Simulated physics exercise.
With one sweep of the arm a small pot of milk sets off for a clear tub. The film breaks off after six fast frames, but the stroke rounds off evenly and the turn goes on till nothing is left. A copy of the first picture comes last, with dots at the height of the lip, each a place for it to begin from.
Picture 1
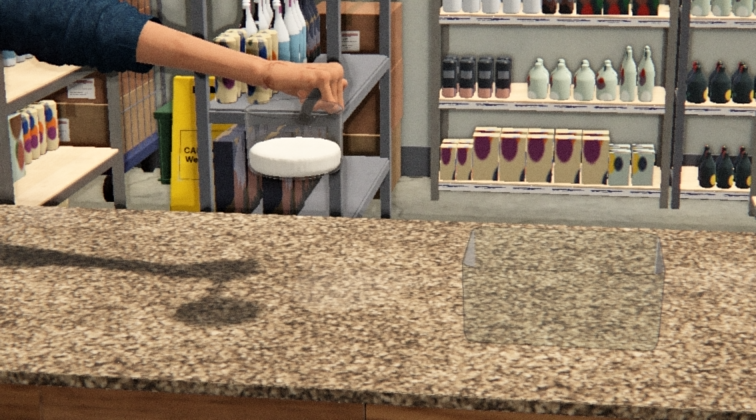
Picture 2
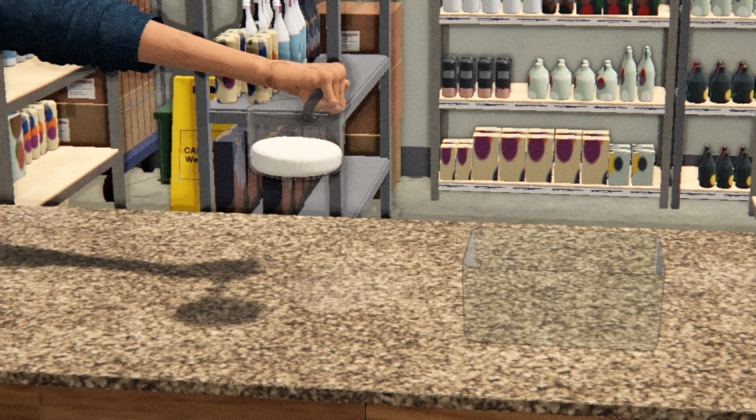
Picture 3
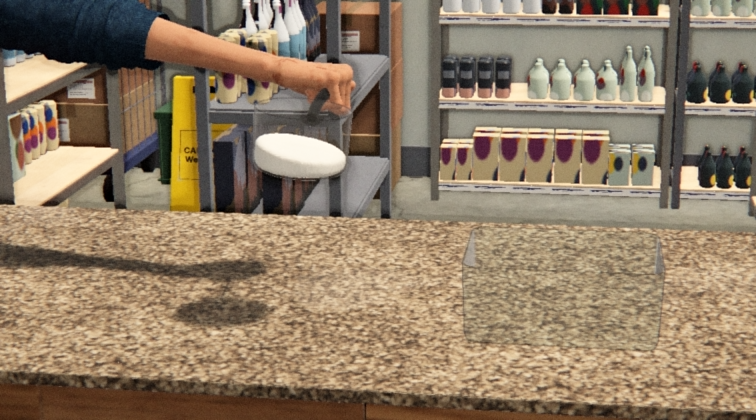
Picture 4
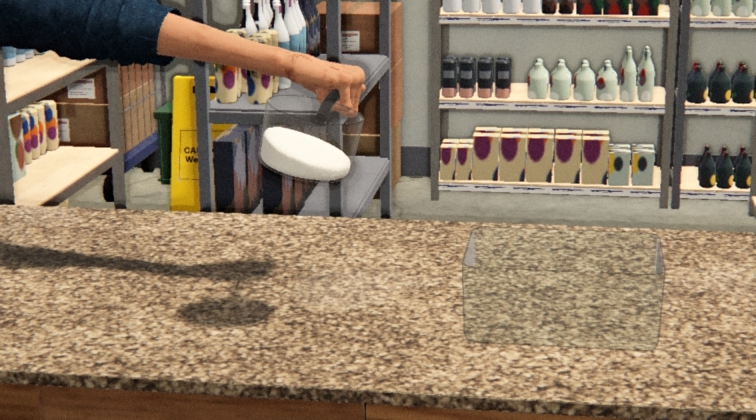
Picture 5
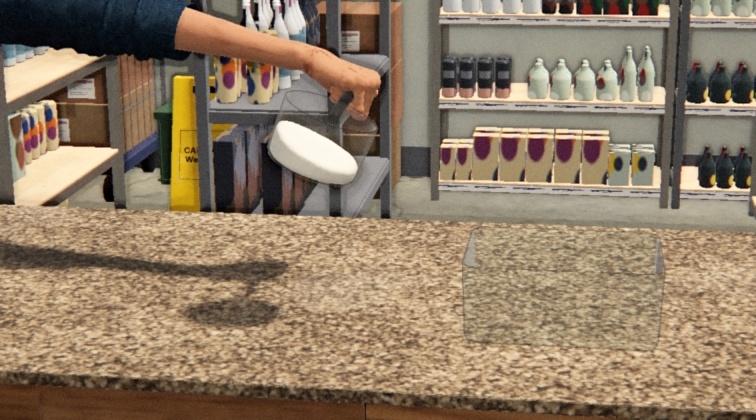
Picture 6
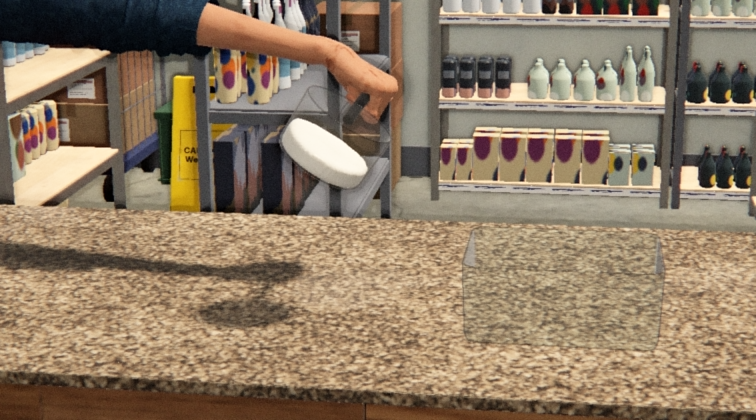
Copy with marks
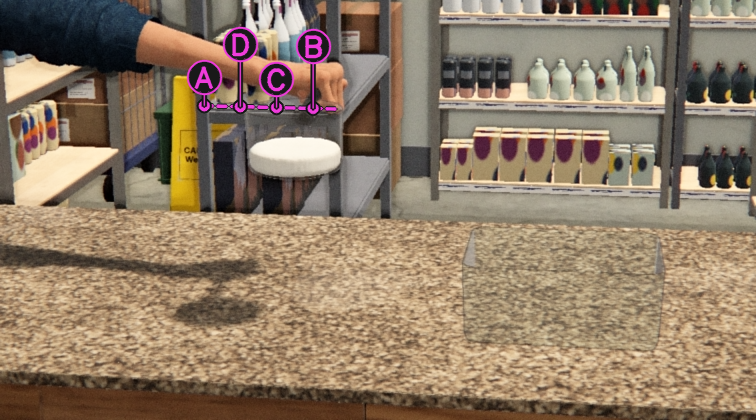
In a shop or stockroom, a fixed camera looks across a speckled brown stone counter towards shelves of bottles and cartons and a yellow caution sign. A dark-blue-sleeved arm reaches in from the upper left, holding a small clear pot of white milk above the counter, while a clear, empty tub sits at right. The hand starts almost still, then moves slightly right, tilting the pot steadily rightward, its shadow shifting below.
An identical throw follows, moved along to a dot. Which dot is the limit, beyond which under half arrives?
C is the one.
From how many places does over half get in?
Two of the four.
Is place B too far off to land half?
No, that is safe.
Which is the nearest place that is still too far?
It is D.
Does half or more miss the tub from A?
Yes, it does.
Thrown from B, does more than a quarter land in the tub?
Yes, clearly.
On the marked copy, A at (204, 105); B at (313, 108); C at (276, 107); D at (240, 106).
Choosing A, about 0 % lands in the tub, 97 % falls short and 3 % goes beside or beyond.
Choosing B, about 77 % lands in the tub, 7 % falls short and 16 % goes beside or beyond.
Choosing C, about 77 % lands in the tub, 14 % falls short and 9 % goes beside or beyond.
Choosing D, about 11 % lands in the tub, 84 % falls short and 4 % goes beside or beyond.
